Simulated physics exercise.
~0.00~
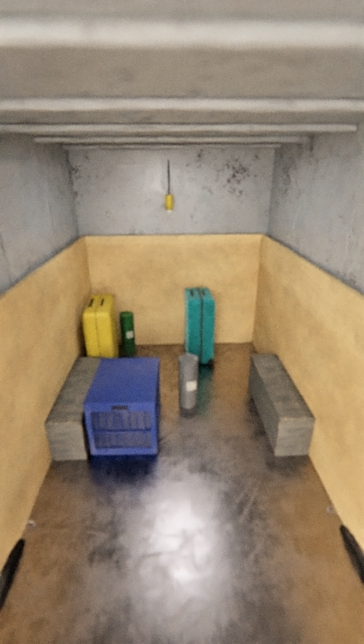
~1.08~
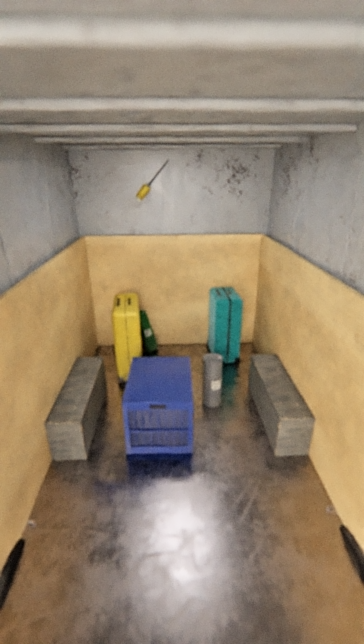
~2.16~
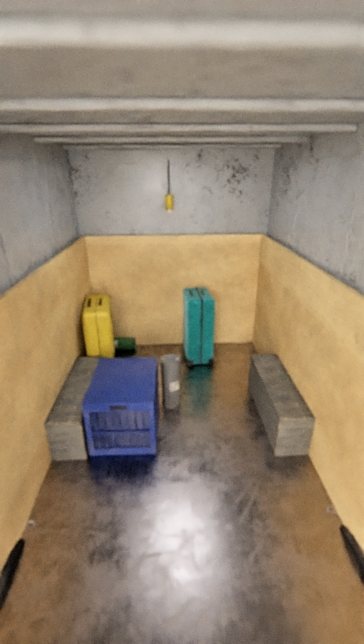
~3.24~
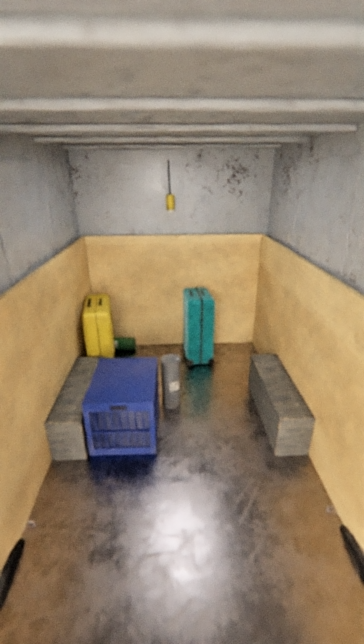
In a van's load bay, the cargo slides right, then left, and the green canister topples.
